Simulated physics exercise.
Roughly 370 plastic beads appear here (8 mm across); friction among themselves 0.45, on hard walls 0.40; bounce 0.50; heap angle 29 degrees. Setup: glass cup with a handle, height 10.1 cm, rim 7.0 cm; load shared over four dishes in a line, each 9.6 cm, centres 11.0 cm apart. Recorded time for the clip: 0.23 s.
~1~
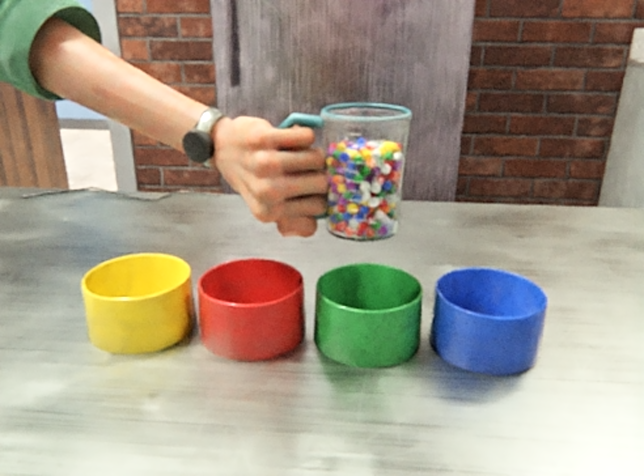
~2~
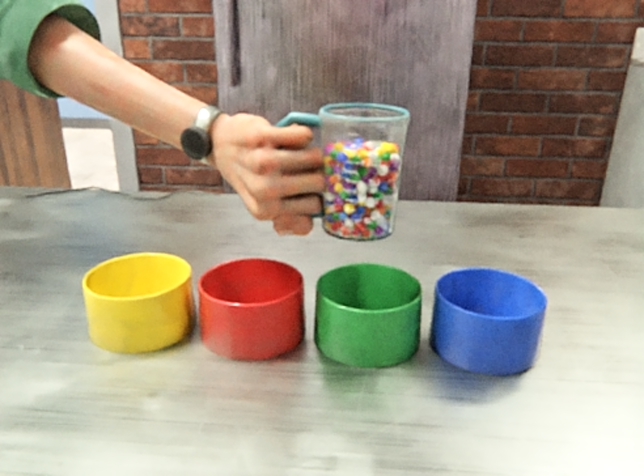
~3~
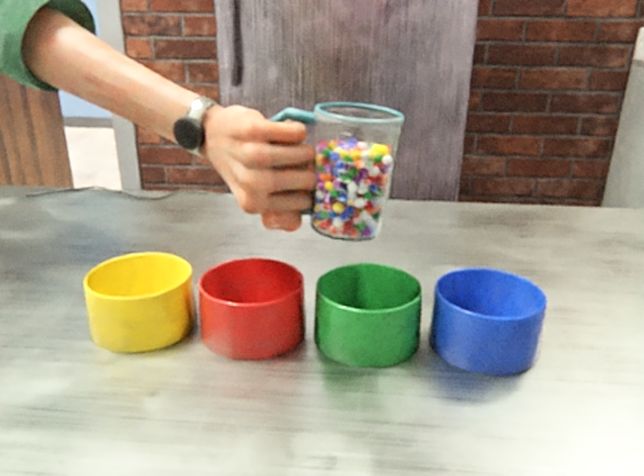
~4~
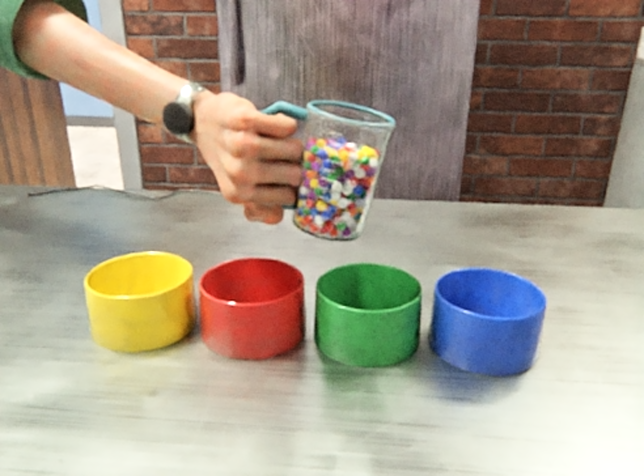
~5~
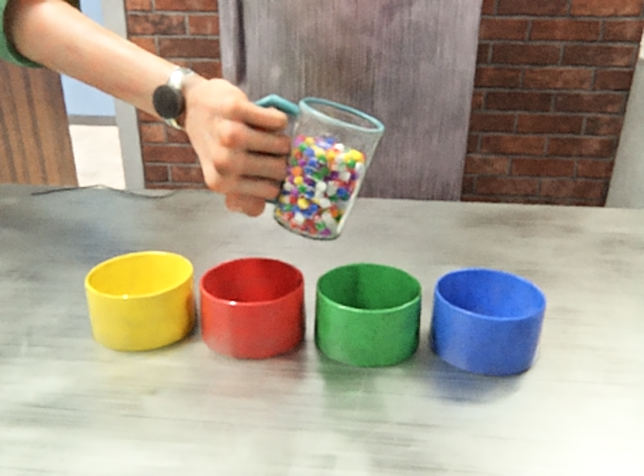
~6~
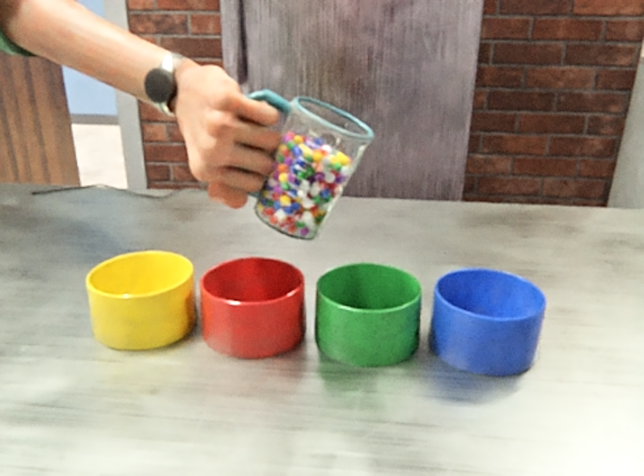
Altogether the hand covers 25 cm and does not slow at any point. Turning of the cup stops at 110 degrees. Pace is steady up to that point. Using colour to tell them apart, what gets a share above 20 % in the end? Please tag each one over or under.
Red dish - under; blue dish - under; green dish - under; yellow dish - over; counter - under.
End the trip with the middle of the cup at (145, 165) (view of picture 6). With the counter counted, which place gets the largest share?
Red.
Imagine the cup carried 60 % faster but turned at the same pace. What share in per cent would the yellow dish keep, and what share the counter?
Yellow 80, counter 10.
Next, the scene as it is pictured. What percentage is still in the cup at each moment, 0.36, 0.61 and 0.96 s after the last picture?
It goes roughly like this: 100, 90, 45 per cent.
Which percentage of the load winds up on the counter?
I'd put it near 10 per cent.
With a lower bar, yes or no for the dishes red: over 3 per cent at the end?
Red: True.
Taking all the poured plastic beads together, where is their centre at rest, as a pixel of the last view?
My guess is close to (159, 307).
Then, 0.36 s after the last picture, tilt 74 degrees; cup holds 100 %.
Then, 0.61 s after the last picture, tilt 107 degrees; cup holds 90 %.
Then, 0.96 s after the last picture, tilt 110 degrees; cup holds 45 %, red 5 %, yellow 40 %.
In the end, red 5 %, blue 0 %, green 0 %, yellow 85 %, counter 10 %.
